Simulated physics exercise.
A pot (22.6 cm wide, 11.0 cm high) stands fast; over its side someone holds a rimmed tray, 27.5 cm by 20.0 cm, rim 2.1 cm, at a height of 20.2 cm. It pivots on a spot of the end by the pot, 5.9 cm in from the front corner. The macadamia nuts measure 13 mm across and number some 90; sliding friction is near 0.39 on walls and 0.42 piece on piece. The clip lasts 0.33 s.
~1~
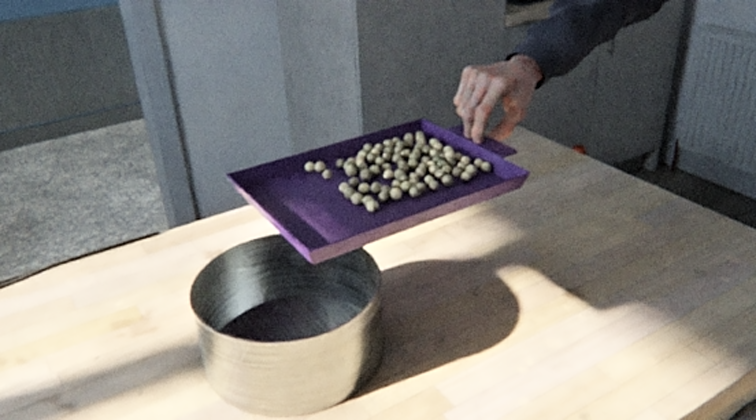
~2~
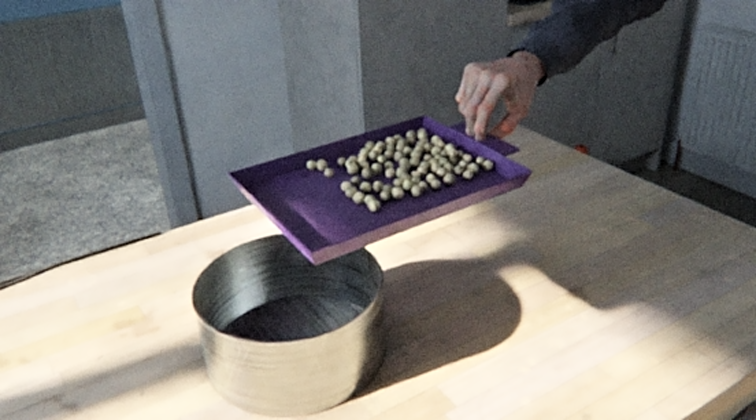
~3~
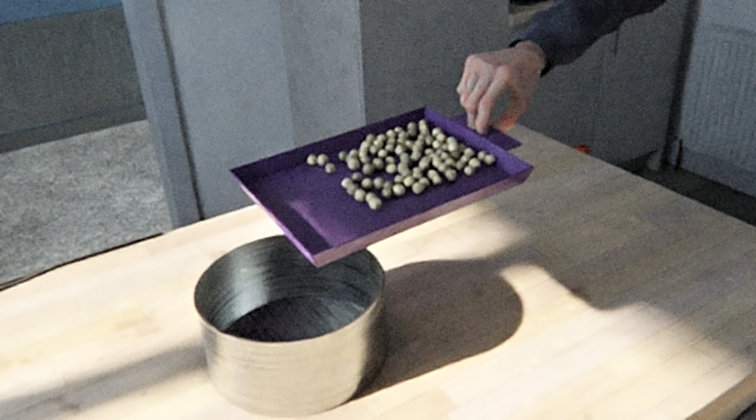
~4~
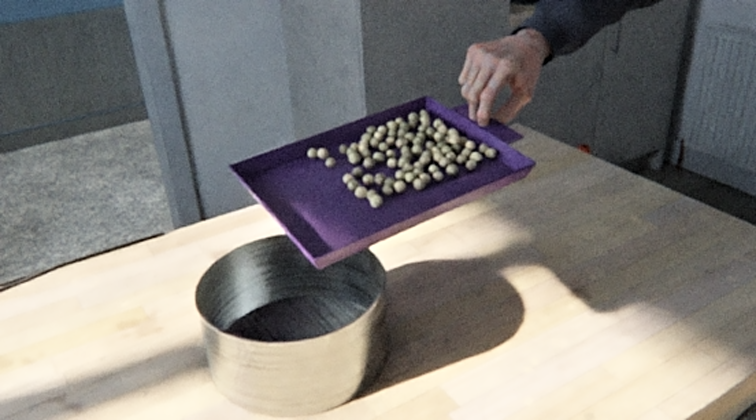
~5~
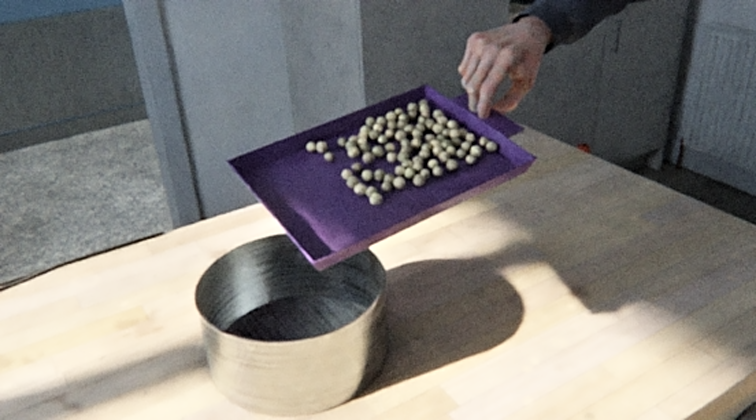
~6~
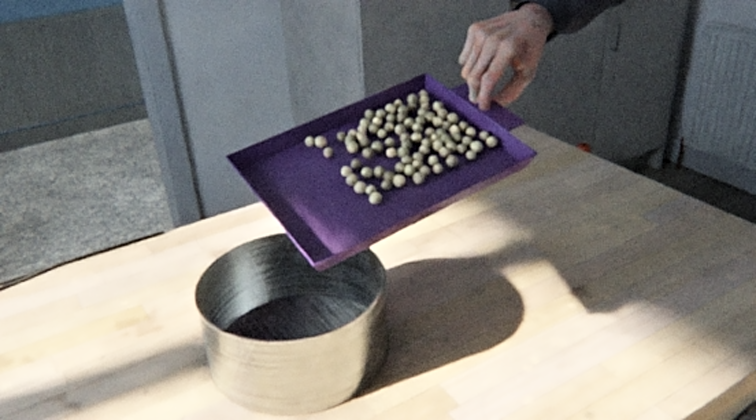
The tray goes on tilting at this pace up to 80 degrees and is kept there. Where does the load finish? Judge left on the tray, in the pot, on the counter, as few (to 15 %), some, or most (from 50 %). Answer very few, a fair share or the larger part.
Left on the tray: Very few; in the pot: Very few; on the counter: The larger part.
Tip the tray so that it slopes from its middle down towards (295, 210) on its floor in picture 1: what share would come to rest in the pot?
About 90 per cent.
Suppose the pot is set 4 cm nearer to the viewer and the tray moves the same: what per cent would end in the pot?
In that case some 75 per cent.
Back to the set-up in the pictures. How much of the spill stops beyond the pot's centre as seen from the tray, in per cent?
Roughly 70 per cent.
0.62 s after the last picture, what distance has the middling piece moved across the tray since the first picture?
Roughly 14 cm.
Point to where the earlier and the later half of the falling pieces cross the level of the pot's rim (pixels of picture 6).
First near (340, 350), later near (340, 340).
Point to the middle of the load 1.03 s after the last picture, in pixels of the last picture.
At about (364, 224).
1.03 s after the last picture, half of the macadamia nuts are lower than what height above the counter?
Some 22 cm.
Then, 0.62 s after the last picture, tilt 45 degrees; the tray holds 100 %, the pot 0 %.
Then, 1.03 s after the last picture, tilt 66 degrees; the tray holds 95 %, the pot 0 %.
Then, 1.52 s after the last picture, tilt 80 degrees; the tray holds 20 %, the pot 5 %.
In the end, tray 0 %, pot 5 %, counter 95 %.
